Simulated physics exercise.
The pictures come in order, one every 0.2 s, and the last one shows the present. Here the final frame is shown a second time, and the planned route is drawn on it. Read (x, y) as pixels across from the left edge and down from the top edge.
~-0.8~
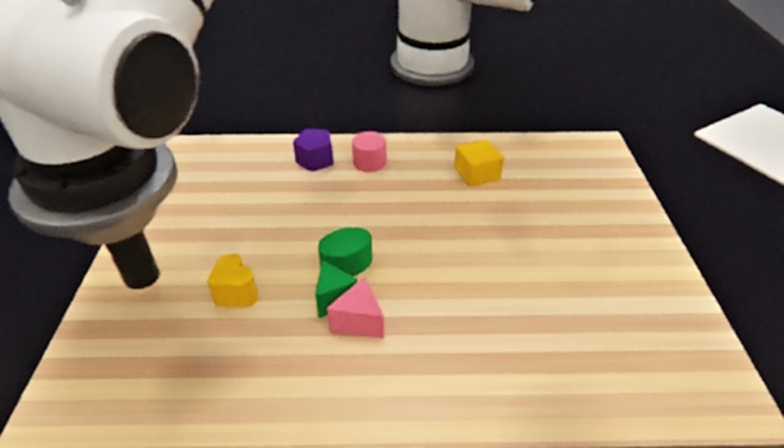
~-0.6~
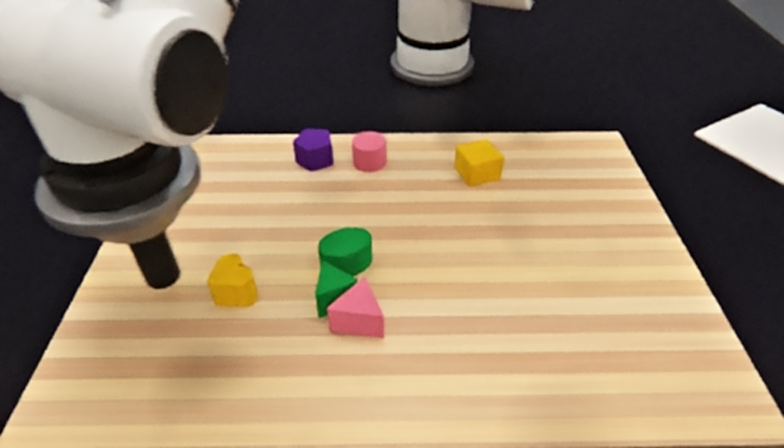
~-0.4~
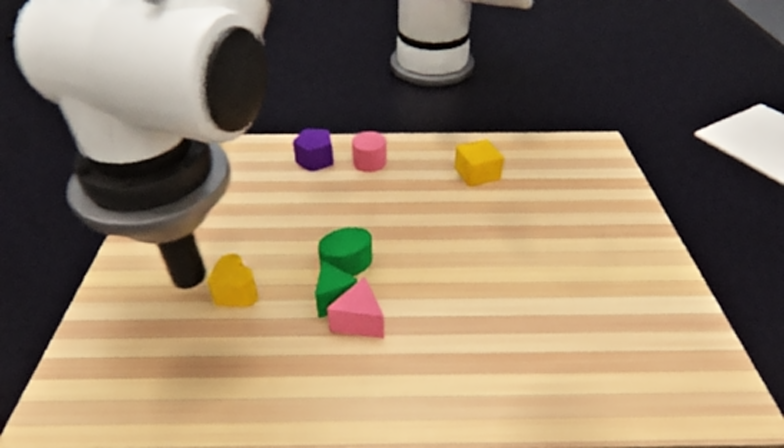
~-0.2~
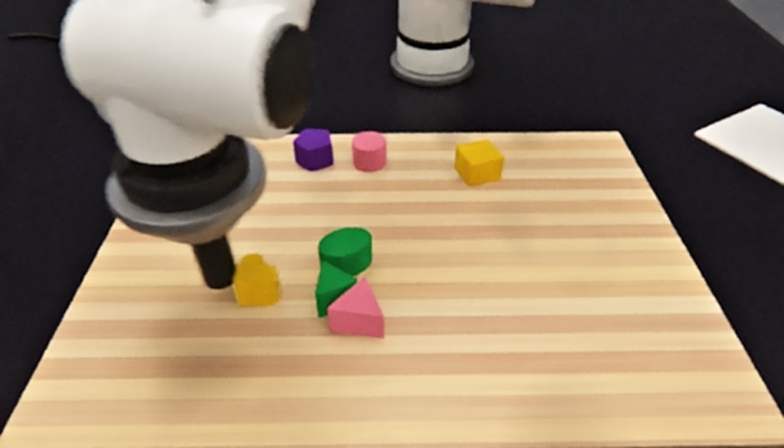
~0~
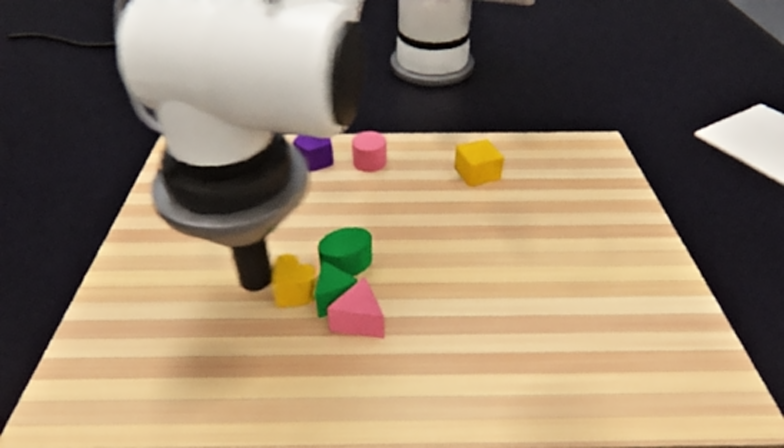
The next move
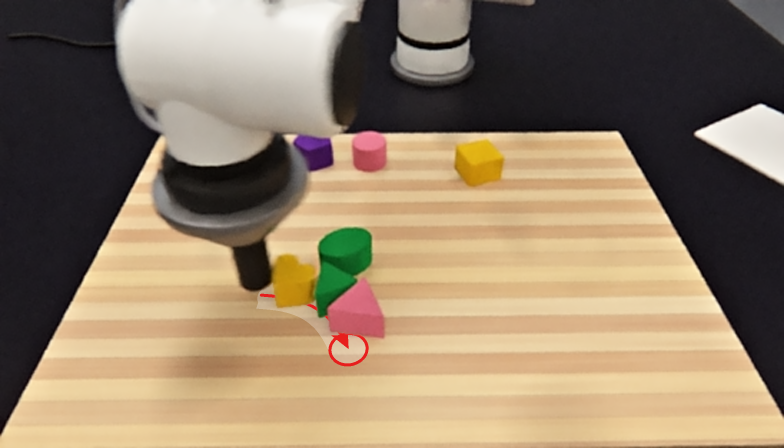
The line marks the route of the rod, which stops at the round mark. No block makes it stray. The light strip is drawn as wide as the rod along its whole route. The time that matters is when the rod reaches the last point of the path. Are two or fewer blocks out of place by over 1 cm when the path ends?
I believe not.
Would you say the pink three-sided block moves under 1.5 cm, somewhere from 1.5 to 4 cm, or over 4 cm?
1.5 to 4 cm.
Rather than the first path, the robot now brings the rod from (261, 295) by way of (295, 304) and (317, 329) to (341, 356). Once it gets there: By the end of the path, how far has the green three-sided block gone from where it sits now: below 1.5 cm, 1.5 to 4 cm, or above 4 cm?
Distance: 1.5 to 4 cm.
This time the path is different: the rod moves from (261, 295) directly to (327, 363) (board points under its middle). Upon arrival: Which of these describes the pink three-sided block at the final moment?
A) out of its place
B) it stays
I'll go with B - it stays.
Drawn move, from (261, 295) by way of (299, 301) and (329, 319) to (349, 349).
What follows on the original path. One third of the way, rod at (297, 285); yellow heart-shaped block at (329, 267), turned 30° anticlockwise; green three-sided block at (366, 271), turned 20° clockwise; pink three-sided block at (364, 301), turned 25° clockwise.
Two thirds of the way, rod at (327, 303); yellow heart-shaped block at (341, 267), turned 45° anticlockwise; green three-sided block at (376, 270), turned 25° clockwise; pink three-sided block at (368, 304).
At the end, rod at (347, 333); yellow heart-shaped block at (341, 267), turned 45° anticlockwise; green three-sided block at (376, 270), turned 25° clockwise; green oval block still; pink three-sided block at (382, 318), turned 55° anticlockwise.
